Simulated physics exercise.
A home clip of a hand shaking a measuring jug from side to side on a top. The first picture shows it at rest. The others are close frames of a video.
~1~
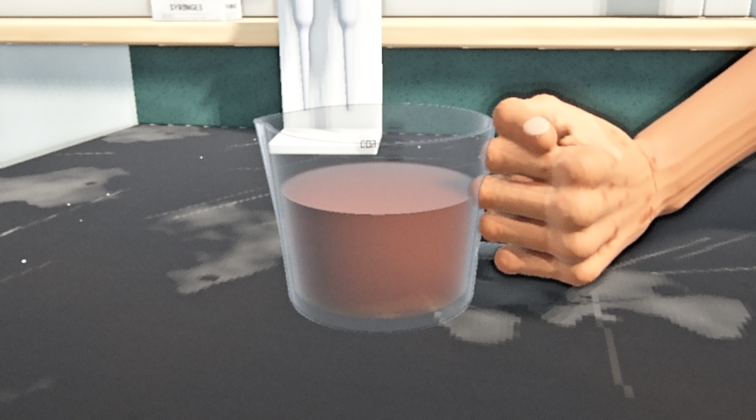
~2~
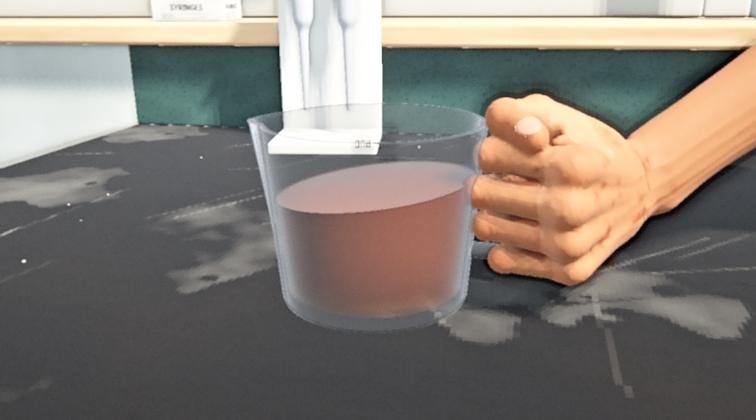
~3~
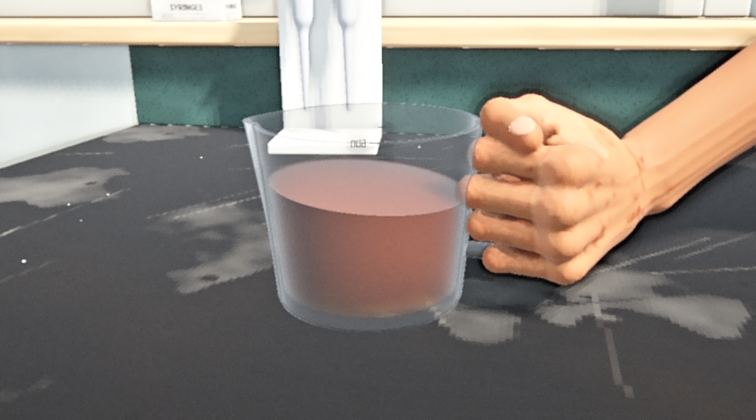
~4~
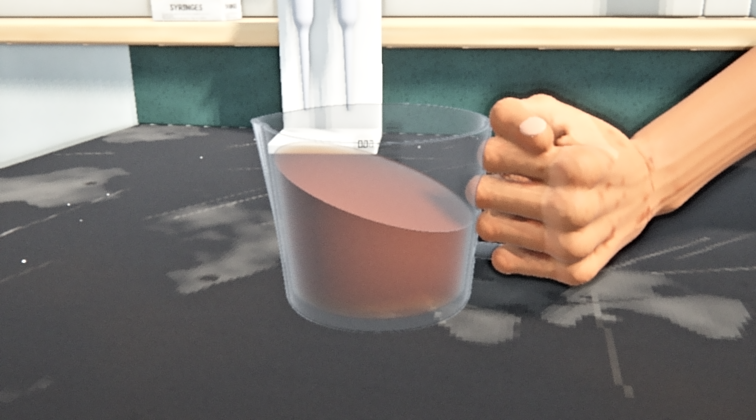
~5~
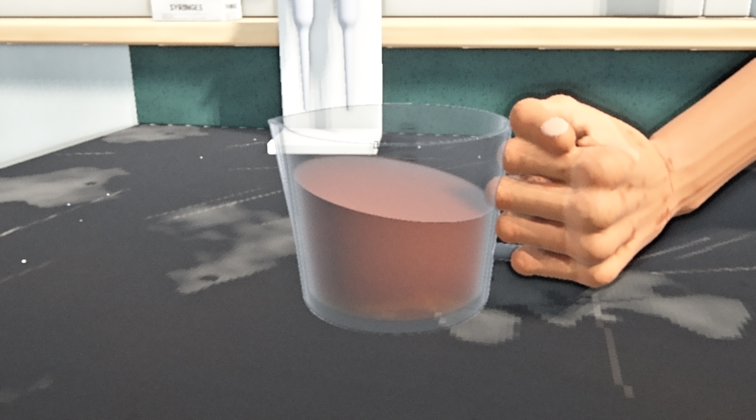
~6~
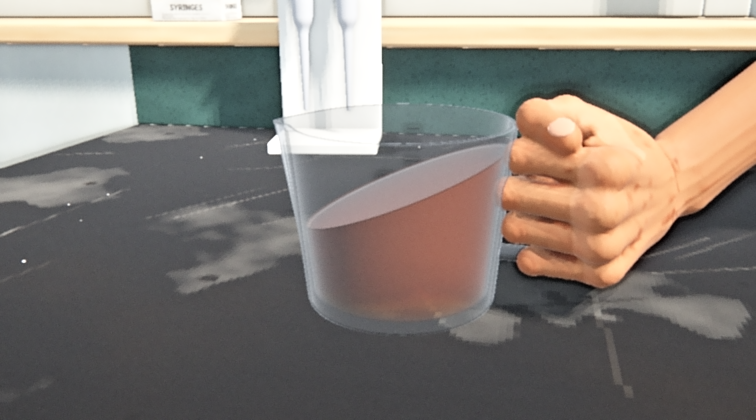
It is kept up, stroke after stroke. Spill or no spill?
The measuring jug loses some.
Next, the highest wave so far goes over the rim.
Finally, the highest wave so far goes over the rim; some is on the top.
